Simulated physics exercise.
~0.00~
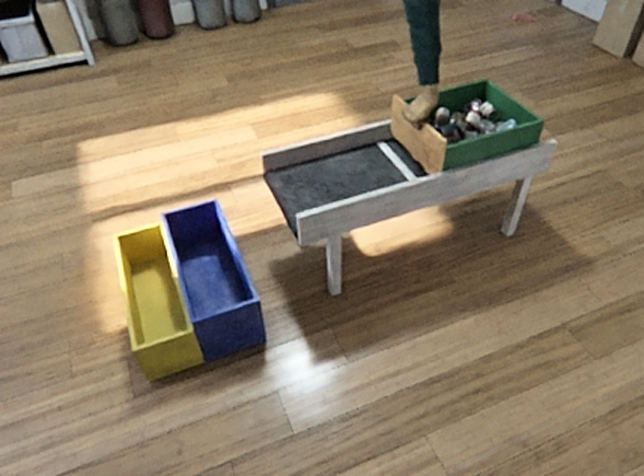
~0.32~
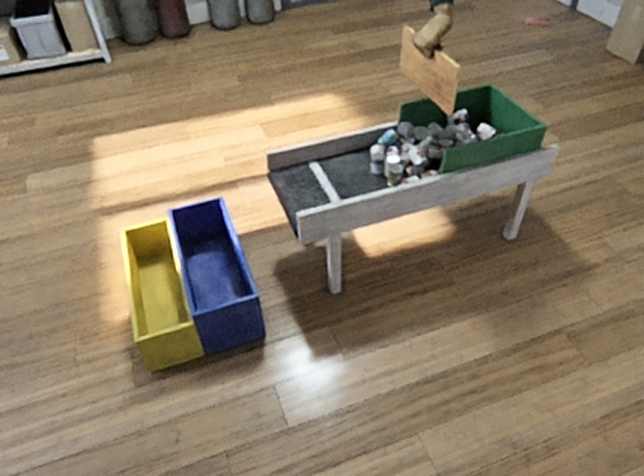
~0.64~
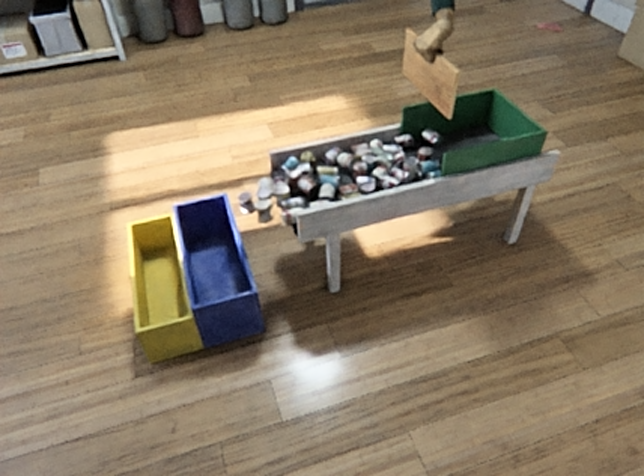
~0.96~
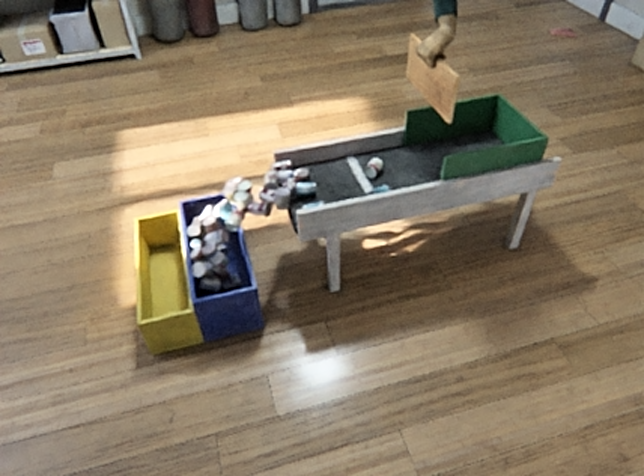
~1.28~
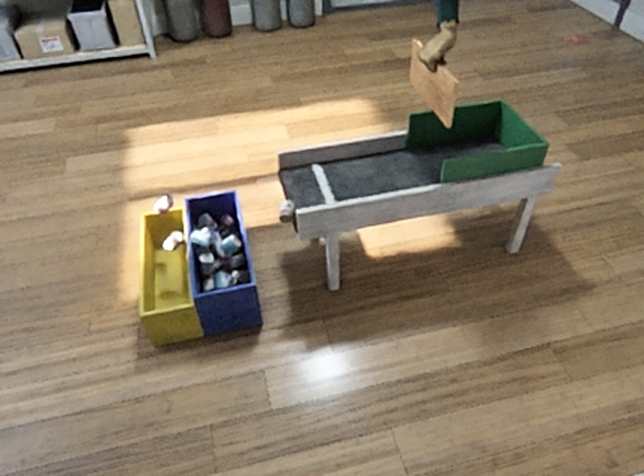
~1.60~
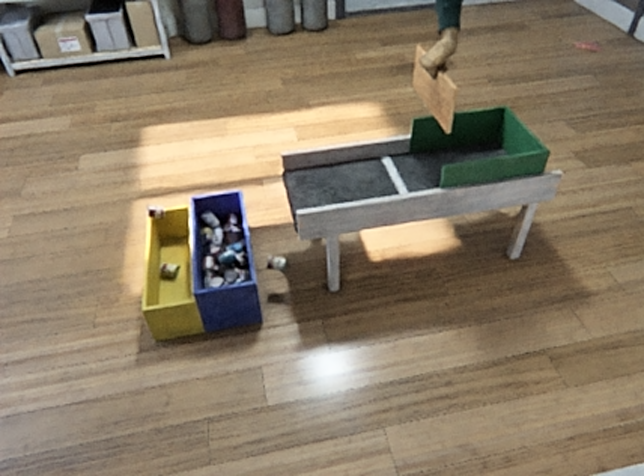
On a wooden floor, a belt carries small tins leftward, dropping most into a blue box.
